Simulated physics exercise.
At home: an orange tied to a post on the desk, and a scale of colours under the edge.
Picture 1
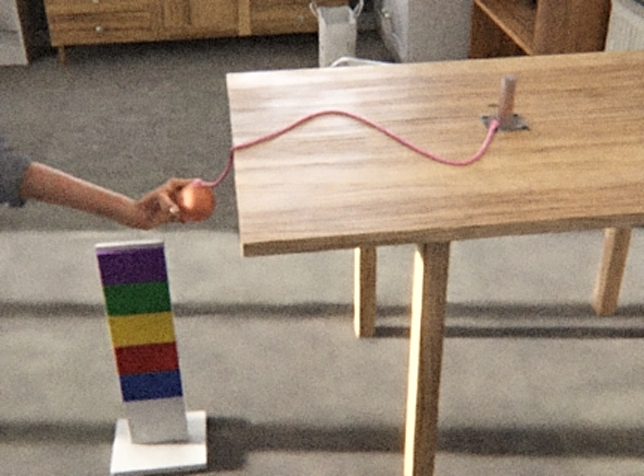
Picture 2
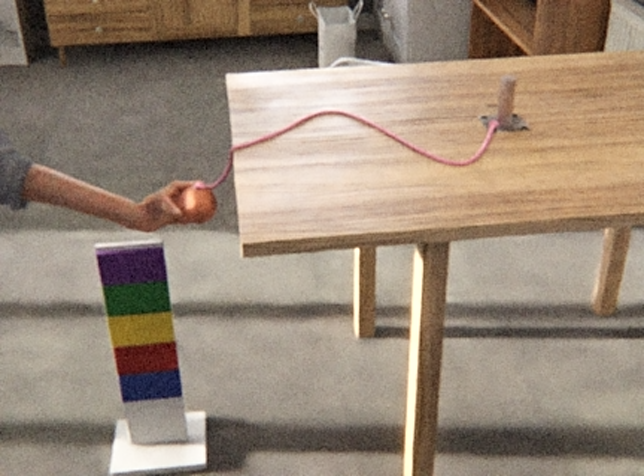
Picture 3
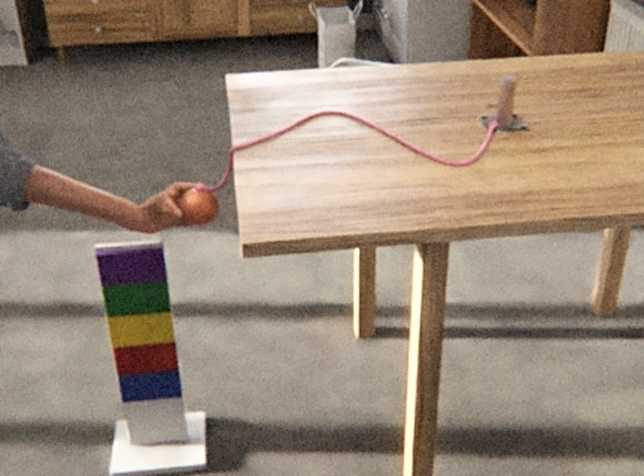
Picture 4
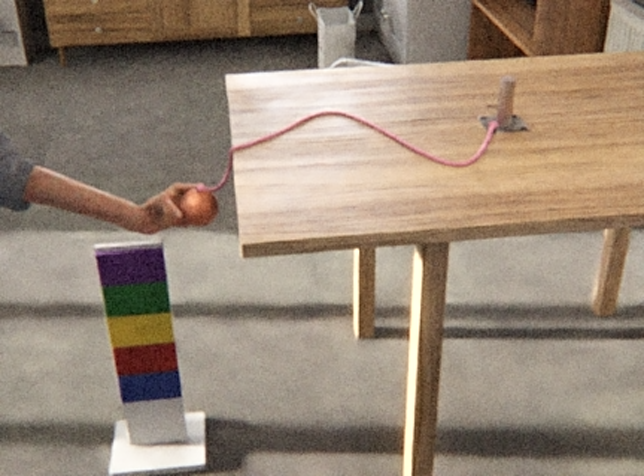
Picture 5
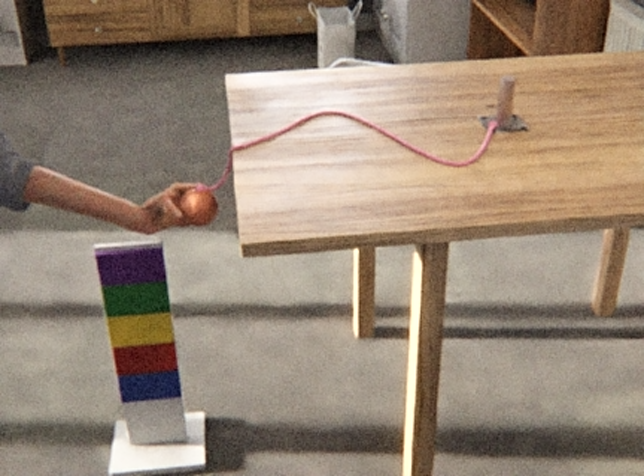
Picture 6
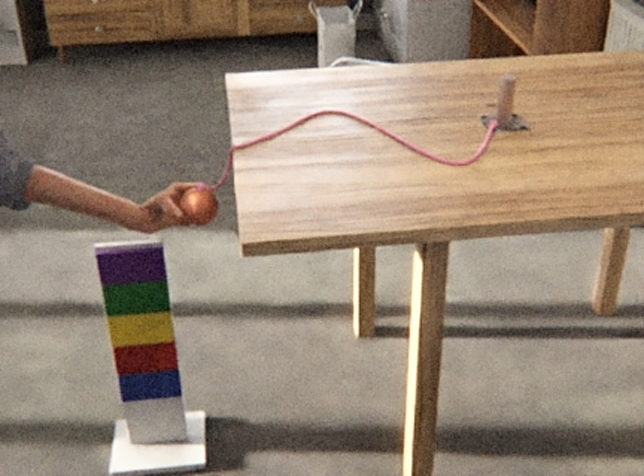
Beside a wooden desk, a hand holds an orange ball on a pink cord almost still.
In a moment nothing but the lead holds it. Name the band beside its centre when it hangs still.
At red.
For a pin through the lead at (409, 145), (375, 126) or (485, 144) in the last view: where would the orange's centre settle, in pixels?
Near (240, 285), (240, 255) and (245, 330).
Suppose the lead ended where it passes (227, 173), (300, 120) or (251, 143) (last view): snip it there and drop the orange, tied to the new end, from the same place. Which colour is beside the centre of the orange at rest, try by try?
Taking them in turn: Yellow; none, it hangs higher; green.
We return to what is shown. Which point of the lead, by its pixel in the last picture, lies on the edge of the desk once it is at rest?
Near (346, 114).
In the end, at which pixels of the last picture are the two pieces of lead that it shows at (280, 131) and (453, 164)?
They go to (240, 241) and to (387, 136).
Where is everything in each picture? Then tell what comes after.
The first picture shows orange (196, 203); purple (132, 268); green (137, 300); yellow (142, 330); red (147, 359); blue (151, 387).
The second picture shows orange (198, 205); lead through (486, 142) (436, 159) (381, 129) (319, 114) (263, 139).
The third picture shows orange (199, 207).
The fourth picture shows orange (199, 207); lead through (486, 143) (436, 159) (381, 130) (319, 114) (262, 140).
The fifth picture shows orange (199, 207).
The sixth picture shows orange (199, 207); lead through (486, 142) (436, 159) (381, 129) (318, 113) (262, 139).
Soon after, orange near (257, 347); level with red.
After that, orange near (241, 353); level with red.
In the end, orange near (249, 352); level with red. Its centre hangs level with the red band.
